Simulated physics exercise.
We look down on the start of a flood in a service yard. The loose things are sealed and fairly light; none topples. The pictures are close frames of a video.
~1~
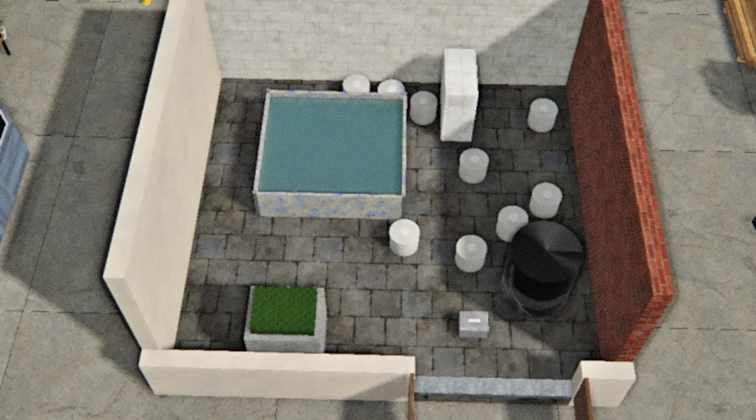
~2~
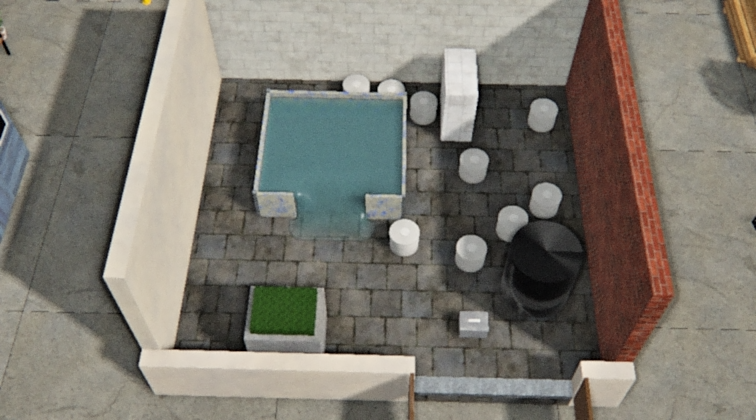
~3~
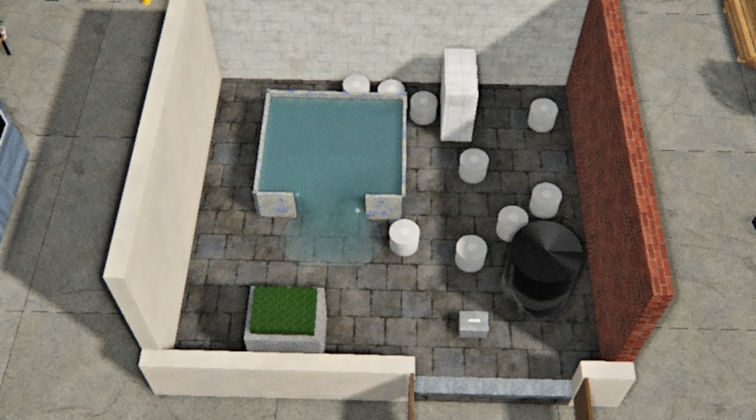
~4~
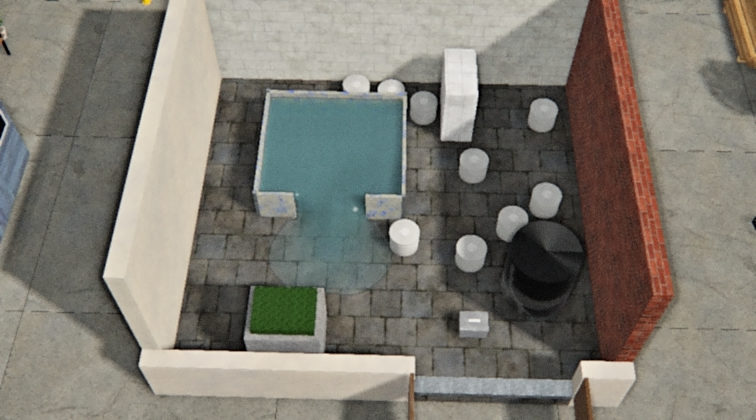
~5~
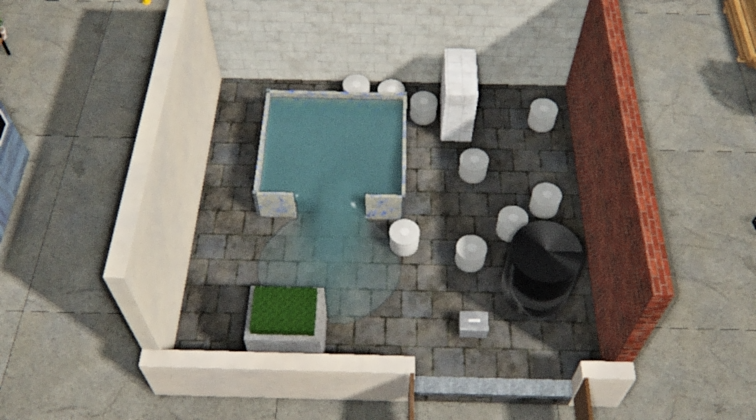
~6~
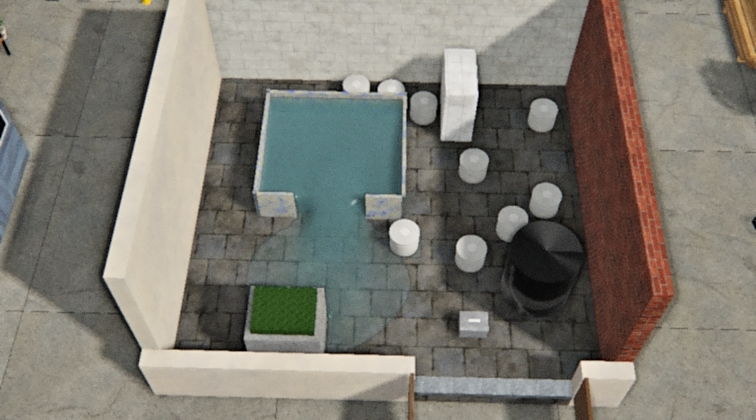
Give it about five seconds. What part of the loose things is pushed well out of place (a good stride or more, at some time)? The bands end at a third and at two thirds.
It is under a third.
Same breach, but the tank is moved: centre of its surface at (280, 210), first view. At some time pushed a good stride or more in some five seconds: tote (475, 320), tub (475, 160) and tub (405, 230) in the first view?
One after the other: Swept aside, under that, no.
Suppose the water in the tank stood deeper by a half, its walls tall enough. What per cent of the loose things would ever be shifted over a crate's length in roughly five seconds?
Close to 20 %.
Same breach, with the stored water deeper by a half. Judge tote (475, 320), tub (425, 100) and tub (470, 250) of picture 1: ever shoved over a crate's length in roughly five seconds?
As listed: Pushed that far, short of that, under that.
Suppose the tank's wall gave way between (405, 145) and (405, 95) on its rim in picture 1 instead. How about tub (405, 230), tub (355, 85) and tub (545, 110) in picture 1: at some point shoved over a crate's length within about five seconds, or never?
As listed: Short of that, shifted that much, moved that far.
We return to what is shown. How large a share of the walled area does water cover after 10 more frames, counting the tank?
About 40 per cent.
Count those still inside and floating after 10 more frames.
The number is 0.
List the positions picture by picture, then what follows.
A tub at (391, 89) rests on the ground; a tub at (472, 248), on the bottom; 0 of 10 have shifted, in the first picture.
A tub at (391, 89) rests on the ground; a tub at (472, 248) rests on the ground; 0 of 10 have shifted, in the second picture.
A tub at (391, 89), on the bottom; a tub at (472, 248), on the bottom; 0 of 10 have shifted, in the third picture.
A tub at (391, 89) rests on the ground; a tub at (472, 248), on the bottom; 0 of 10 have shifted, in the fourth picture.
A tub at (391, 89) rests on the ground; a tub at (472, 248), on the bottom; 0 of 10 have shifted, in the fifth picture.
A tub at (391, 89), on the bottom; a tub at (472, 248) rests on the ground; 0 of 10 have shifted, in the sixth picture.
A moment on, 0 of 10 are well off their spots; 0 afloat.
Next, 0 of 10 are well off their spots; 0 afloat.
Later, 1 of 10 are well off their spots; 0 afloat.
In the end, 1 of 10 are well off their spots, and 1 have been at some point; 1 afloat.
